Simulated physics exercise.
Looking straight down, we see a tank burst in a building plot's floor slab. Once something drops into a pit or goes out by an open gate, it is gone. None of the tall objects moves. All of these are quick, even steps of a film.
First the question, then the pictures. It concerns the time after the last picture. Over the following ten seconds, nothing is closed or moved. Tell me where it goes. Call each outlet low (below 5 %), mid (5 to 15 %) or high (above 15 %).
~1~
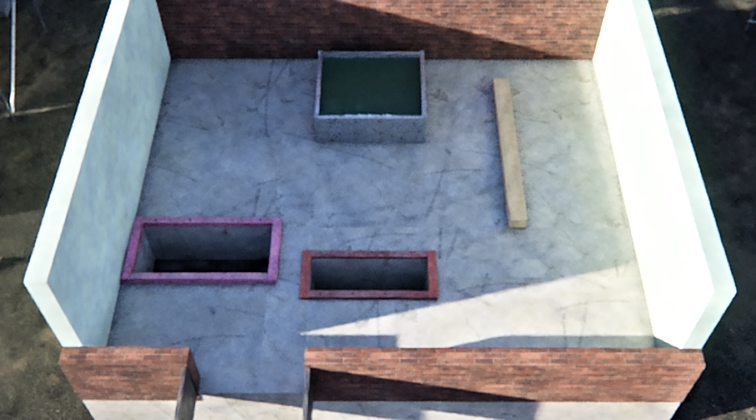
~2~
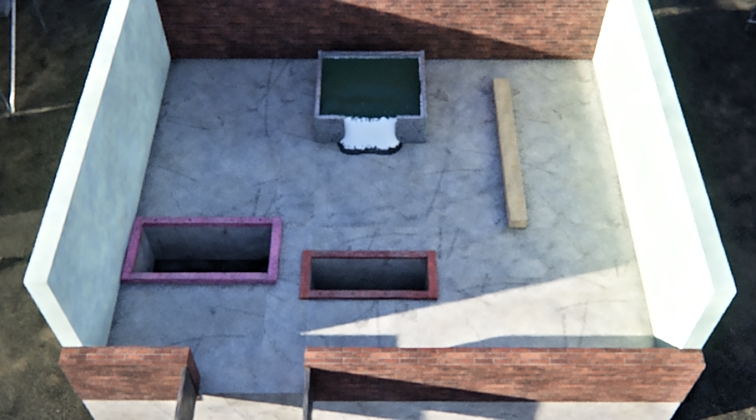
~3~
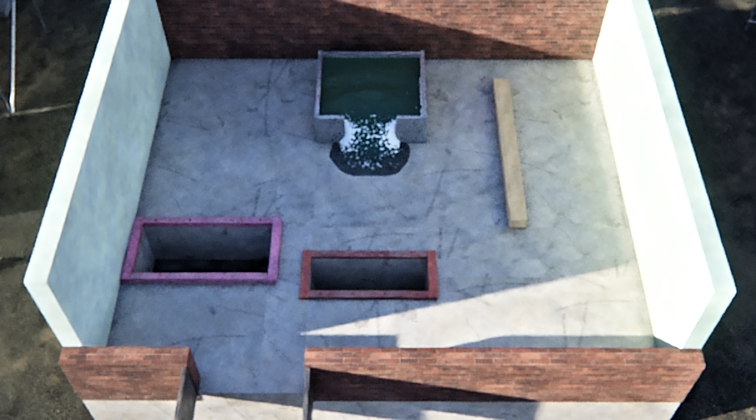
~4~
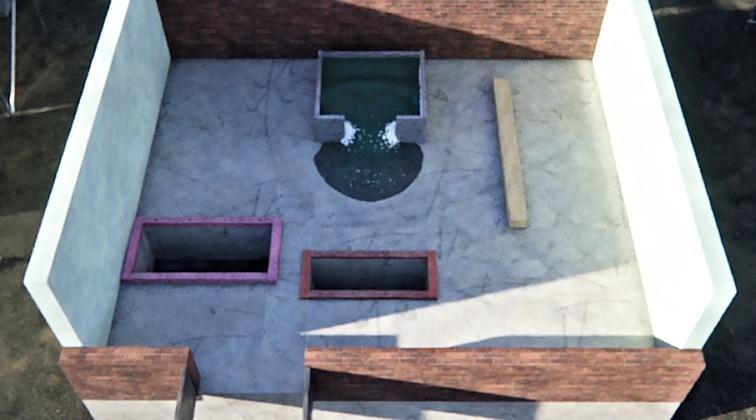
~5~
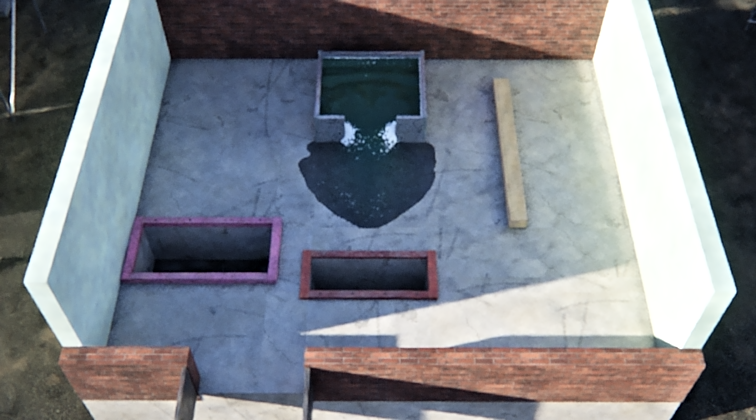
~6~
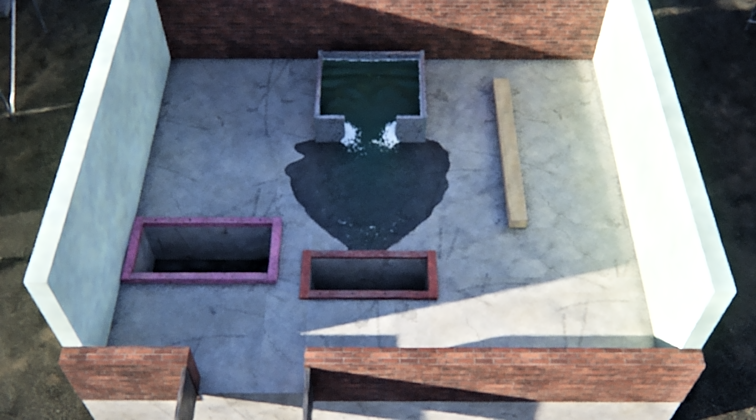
Outlets - gate: Mid; pink pit: Low; red pit: High.
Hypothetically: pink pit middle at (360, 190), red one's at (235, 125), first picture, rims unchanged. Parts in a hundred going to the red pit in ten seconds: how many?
Per cent: Red 0.
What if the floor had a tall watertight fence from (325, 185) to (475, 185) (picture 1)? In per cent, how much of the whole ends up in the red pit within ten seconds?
Result, red pit: Some 0 percent of the total.
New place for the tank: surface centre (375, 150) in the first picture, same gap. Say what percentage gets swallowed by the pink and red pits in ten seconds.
The pink pit ends up with 0 per cent and the red pit with 65 per cent.
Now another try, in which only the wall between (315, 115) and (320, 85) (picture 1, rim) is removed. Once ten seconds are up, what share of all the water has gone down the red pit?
Roughly, in per cent: Red 0.
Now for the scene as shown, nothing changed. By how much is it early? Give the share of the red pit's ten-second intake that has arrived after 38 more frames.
I'd put it at about 95 per cent.
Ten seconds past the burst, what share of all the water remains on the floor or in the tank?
Some 60 per cent.
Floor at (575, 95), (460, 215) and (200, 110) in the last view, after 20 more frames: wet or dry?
Taking them in the order given: Spared, then swamped, then spared.
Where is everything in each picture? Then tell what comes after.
The first picture shows still water in the tank at (371, 87).
In the second picture, the front is at (343, 145), out from the gap at (371, 133).
In the third picture, the front is at (393, 169), out from the gap at (371, 134).
In the fourth picture, water pours out at (371, 134) and has run to (361, 196).
In the fifth picture, water pours out at (371, 133) and has run to (361, 222).
In the sixth picture, the front is at (360, 249), out from the gap at (371, 132).
A moment on, water covers 15 % of the floor; the gate 0 %, the pink pit 0 %, the red pit 5 %.
Next, water covers 25 % of the floor; the gate 0 %, the pink pit 0 %, the red pit 14 %.
Then, water covers 30 % of the floor; the gate 3 %, the pink pit 0 %, the red pit 22 %.
Later, water covers 35 % of the floor; the gate 6 %, the pink pit 0 %, the red pit 29 %.
In the end, water covers 50 % of the floor; the gate 9 %, the pink pit 0 %, the red pit 31 %.
